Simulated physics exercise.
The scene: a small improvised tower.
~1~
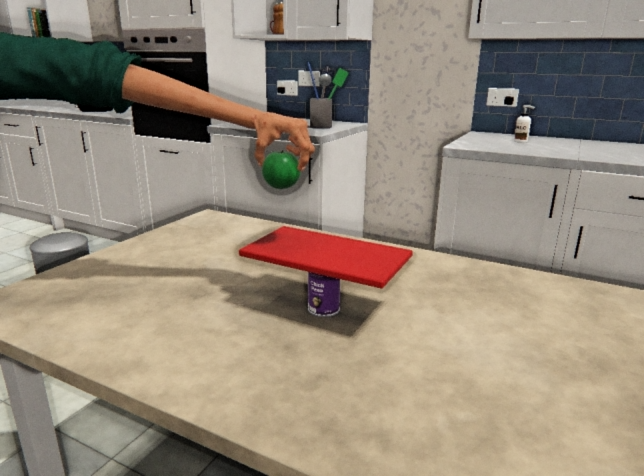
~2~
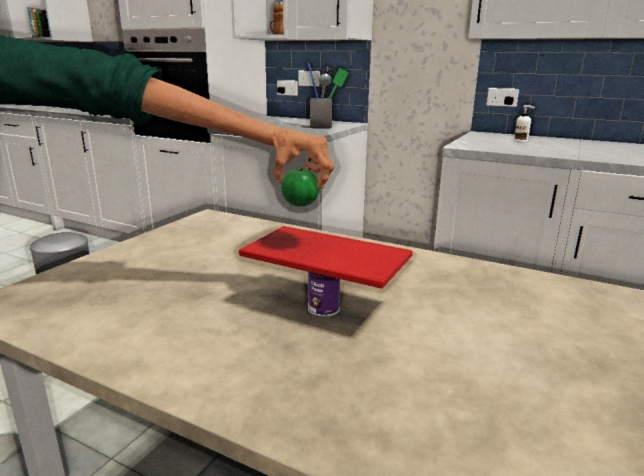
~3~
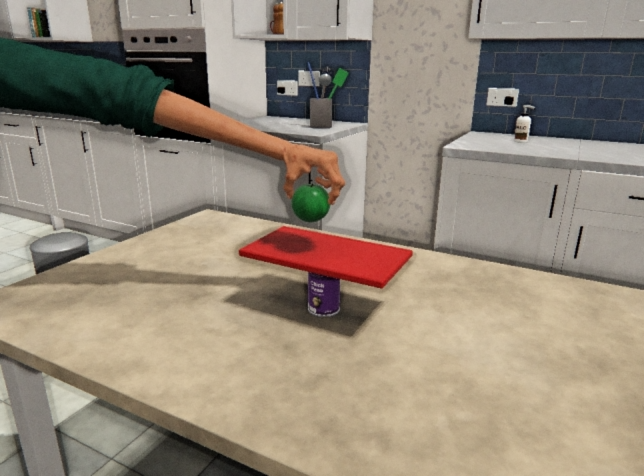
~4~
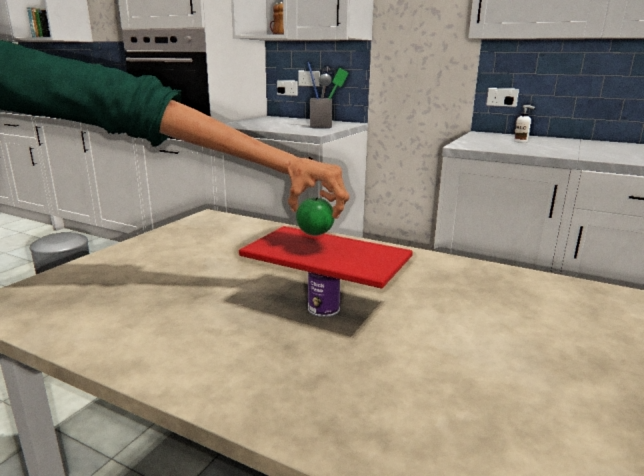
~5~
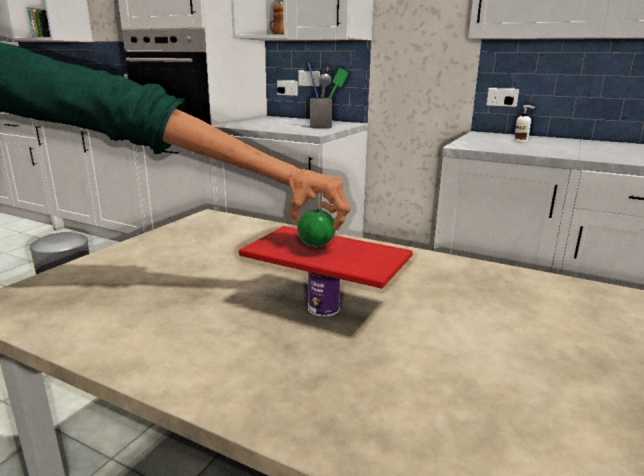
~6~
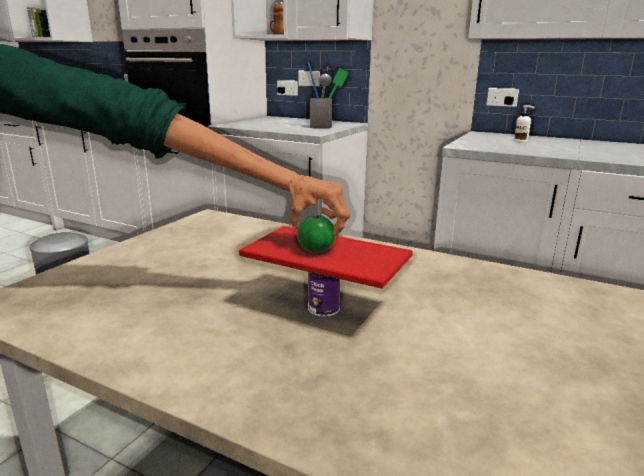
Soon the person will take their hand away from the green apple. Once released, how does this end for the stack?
The stack stays intact.
Then, 0.40 s later than the last frame, all is still.
Then, 1.10 s later than the last frame, green apple resting near (317, 234).
When it is over, all 3 as before. End places, in pixels of the last picture, green apple near (317, 234). The stack holds.
